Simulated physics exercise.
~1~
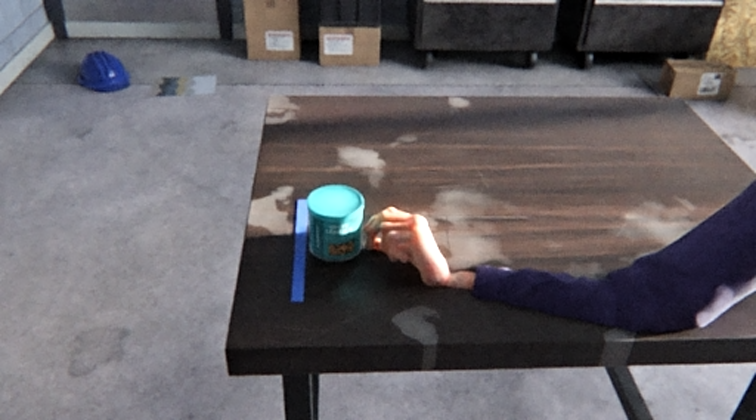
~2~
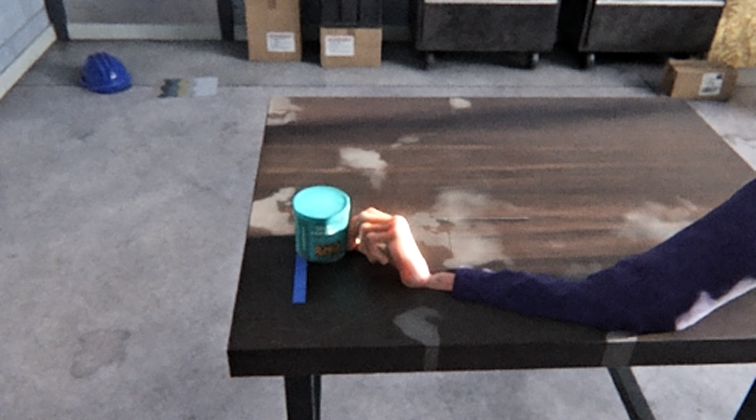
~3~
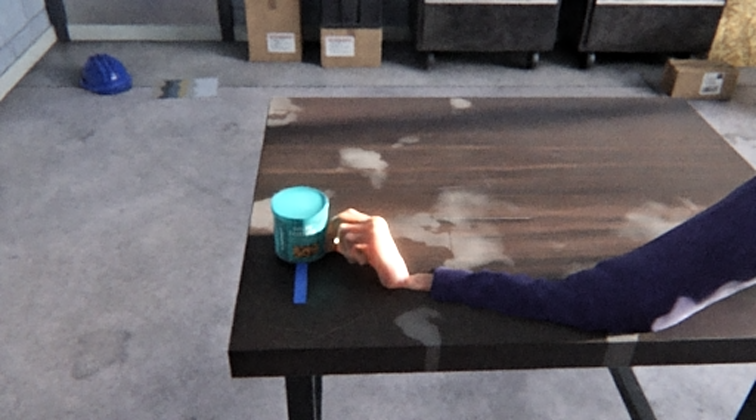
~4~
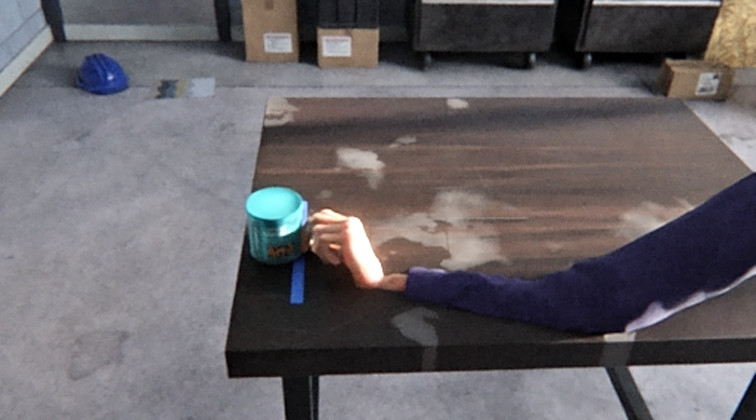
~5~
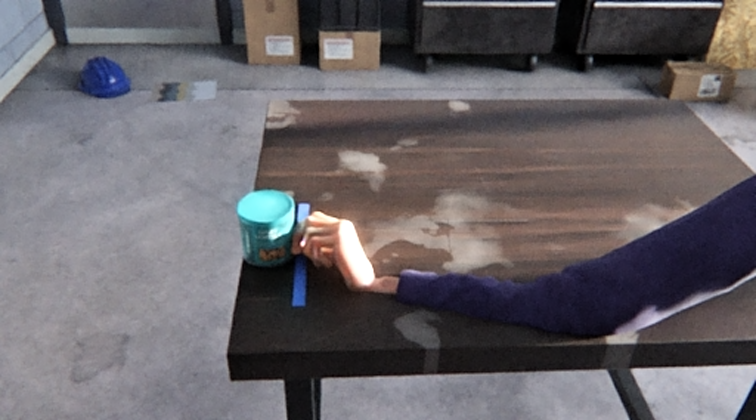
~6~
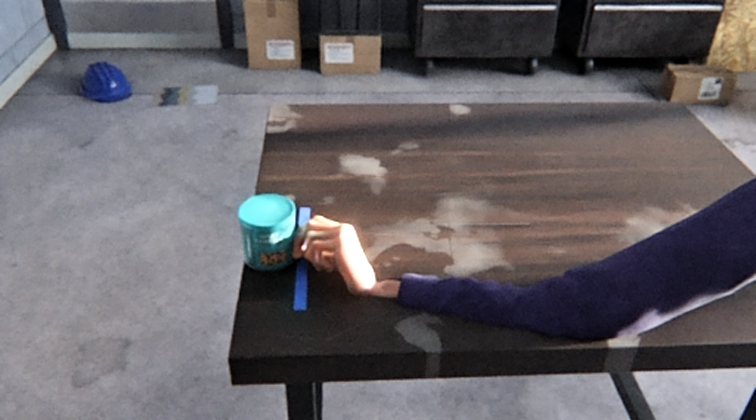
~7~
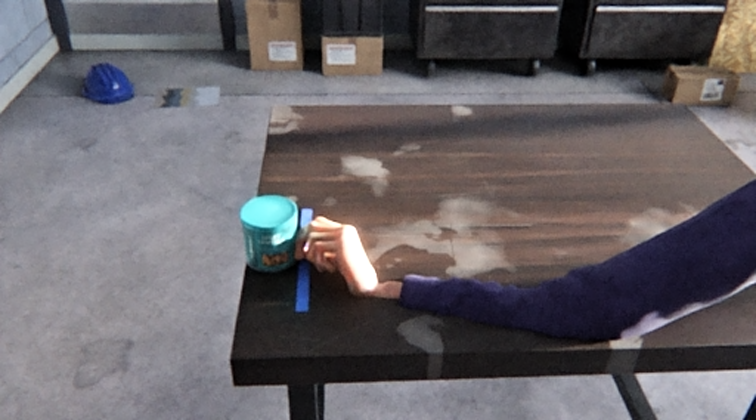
A hand in a dark blue sleeve pushing a turquoise pot left across blue tape, then stopping with it still on the table.
